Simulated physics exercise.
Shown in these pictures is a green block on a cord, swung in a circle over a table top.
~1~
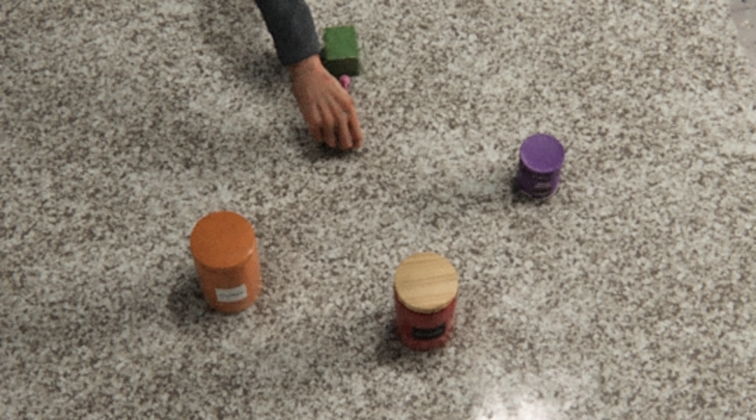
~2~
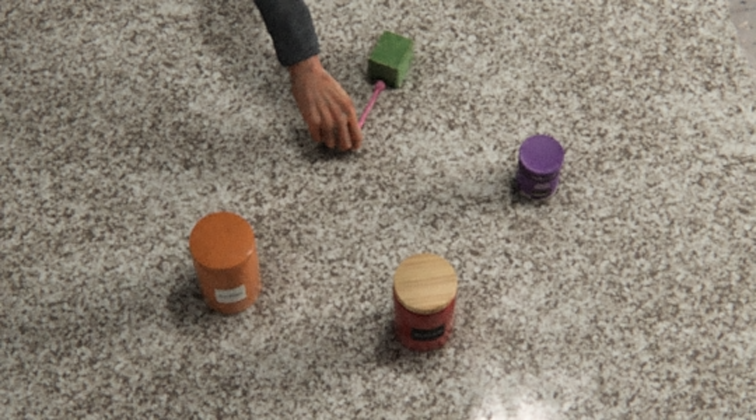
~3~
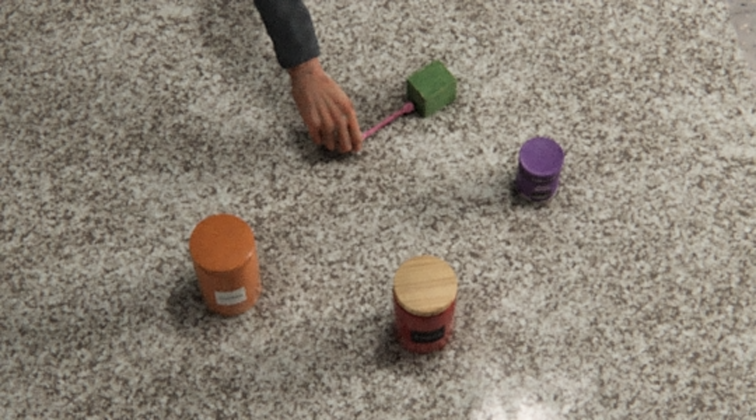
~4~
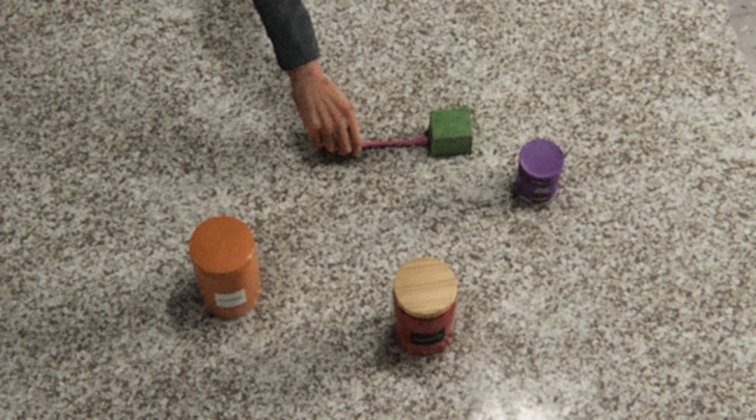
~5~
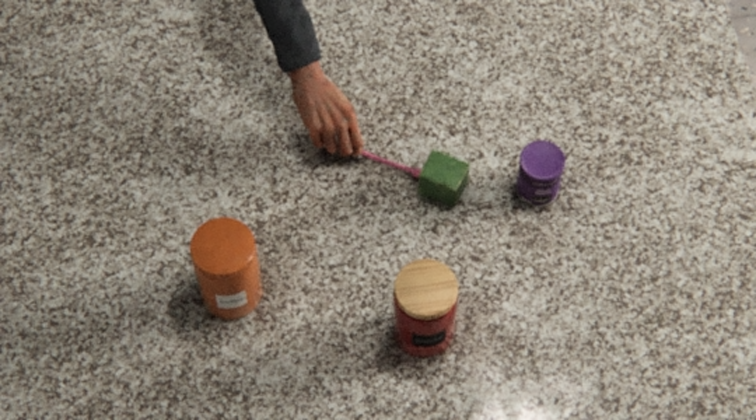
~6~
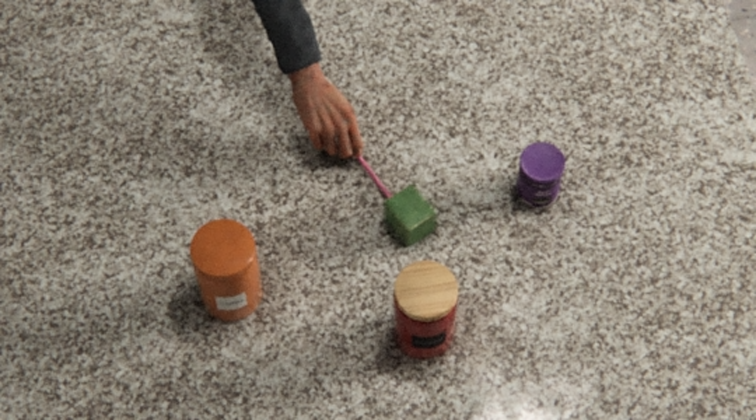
Green block on a pink cord swinging clockwise around a hand on a speckled surface, with orange, red and purple containers nearby.
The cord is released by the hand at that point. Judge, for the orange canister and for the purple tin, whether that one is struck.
The orange canister is struck; the purple tin is not struck.
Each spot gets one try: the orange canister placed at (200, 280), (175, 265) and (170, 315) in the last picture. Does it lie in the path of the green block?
Going through them: First case, it gets tagged; second case, it gets tagged; third case, it gets tagged.
Then, 0.08 s past the final frame, block near (313, 255).
Then, 0.20 s past the final frame, block near (282, 269); orange canister pushed aside.
When it is over, block near (284, 270); orange canister pushed aside. The orange canister gets hit and the purple tin escapes it.
